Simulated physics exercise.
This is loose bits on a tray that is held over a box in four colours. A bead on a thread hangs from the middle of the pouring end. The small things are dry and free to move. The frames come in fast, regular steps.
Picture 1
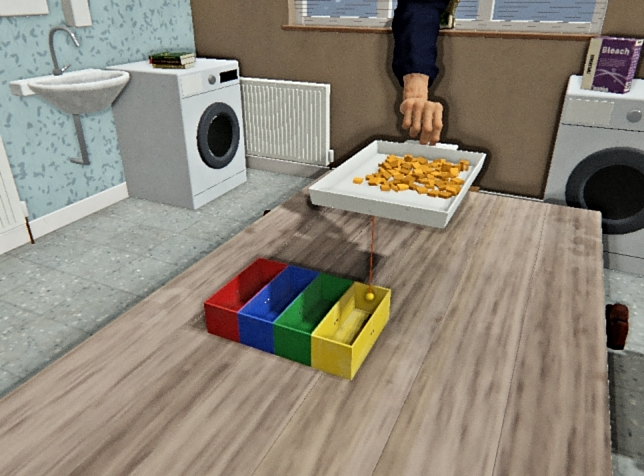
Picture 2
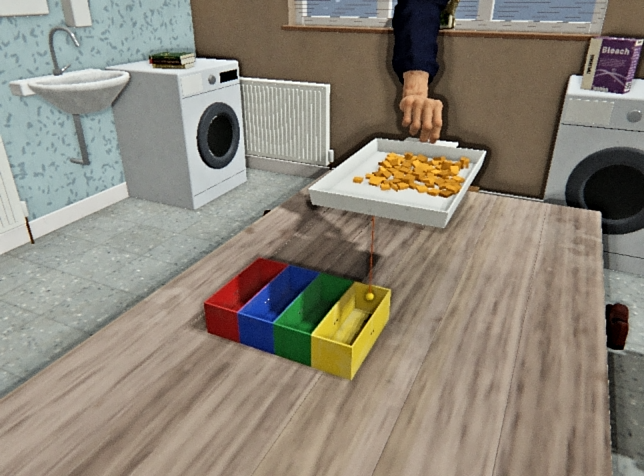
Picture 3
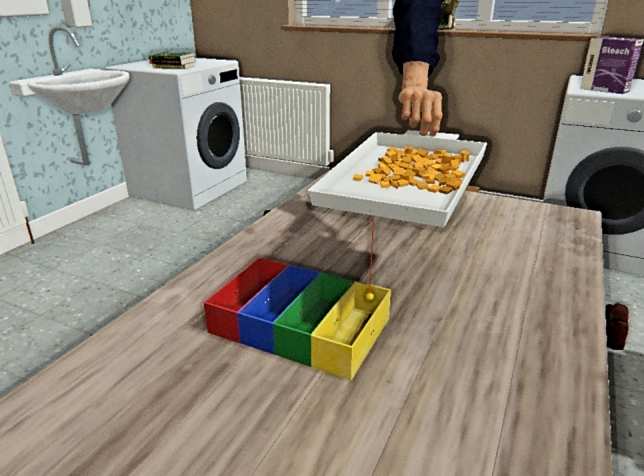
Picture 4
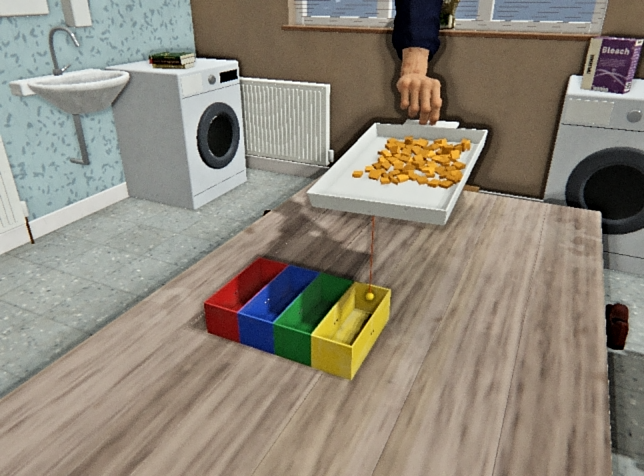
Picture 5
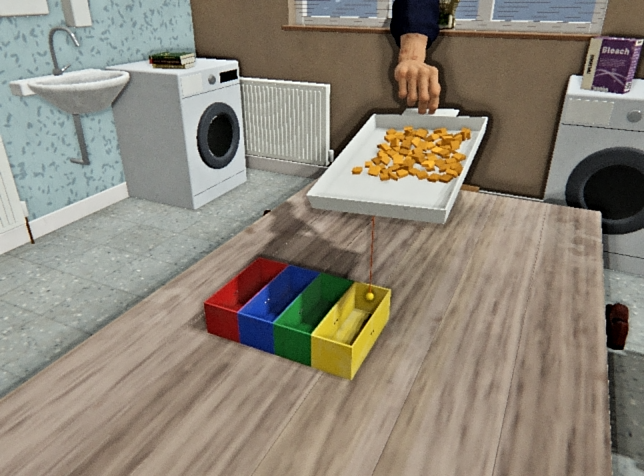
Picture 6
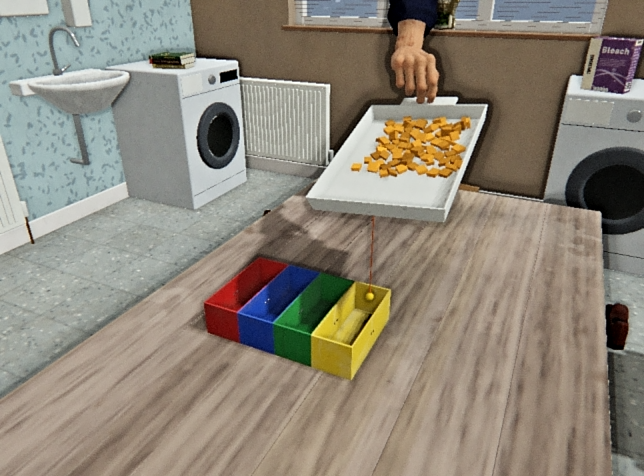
A hand gradually raised the back of a white tray of small orange crackers, tilting it toward a red, blue, green and yellow box on the table, while the crackers stayed in the tray.
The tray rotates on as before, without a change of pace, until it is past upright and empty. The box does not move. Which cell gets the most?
Fullest: The green cell.
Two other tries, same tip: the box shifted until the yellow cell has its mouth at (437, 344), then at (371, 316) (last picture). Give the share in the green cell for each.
The first gives 0 %, the second 50 %.
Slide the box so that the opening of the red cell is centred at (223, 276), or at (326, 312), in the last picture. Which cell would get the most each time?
One: Yellow. Two: That red cell.
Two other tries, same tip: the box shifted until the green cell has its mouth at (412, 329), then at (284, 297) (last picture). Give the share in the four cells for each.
Near 60 % and 80 %.
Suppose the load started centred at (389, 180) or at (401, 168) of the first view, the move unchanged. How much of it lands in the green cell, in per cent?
About 50 and 60 per cent.
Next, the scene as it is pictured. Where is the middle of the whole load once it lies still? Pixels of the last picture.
At about (314, 333).
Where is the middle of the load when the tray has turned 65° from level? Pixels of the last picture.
At about (338, 198).
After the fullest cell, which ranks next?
Second comes the cell in yellow.
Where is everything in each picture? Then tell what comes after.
In the first picture, corners of the pouring end near (313, 188) and (446, 211), level; middle of the load near (418, 174), small crackers; bead on its thread near (370, 297); red cell near (222, 320); blue cell near (256, 330); green cell near (293, 342); yellow cell near (332, 354).
In the second picture, corners of the pouring end near (312, 188) and (445, 211), level; middle of the load near (418, 172).
In the third picture, corners of the pouring end near (312, 189) and (445, 210), tipped barely, lowest at the left corner; middle of the load near (418, 167).
In the fourth picture, corners of the pouring end near (311, 191) and (444, 209), tipped a little, lowest at the left corner; middle of the load near (418, 160).
In the fifth picture, corners of the pouring end near (310, 194) and (444, 208), tipped a little, lowest at the left corner; middle of the load near (418, 153).
In the sixth picture, corners of the pouring end near (310, 196) and (443, 207), tipped clearly, lowest at the left corner; middle of the load near (417, 145); red cell near (222, 320); blue cell near (256, 330); green cell near (293, 342); yellow cell near (332, 354).
Shortly afterwards, tray tipped steeply; the bulk on the tray; a little falling or outside the box.
Next, tray tipped past a quarter turn; near two thirds on the tray; near a quarter in the green cell; only a few in the yellow cell; only a few in the blue cell; a little falling or outside the box.
Some moments later, tray tipped past a quarter turn; near two thirds in the green cell; near a quarter in the yellow cell; a little in the blue cell; a little falling or outside the box.
In the end, tray tipped past a quarter turn; near two thirds in the green cell; near a quarter in the yellow cell; a little in the blue cell; none at all in the red cell; a little outside the box.
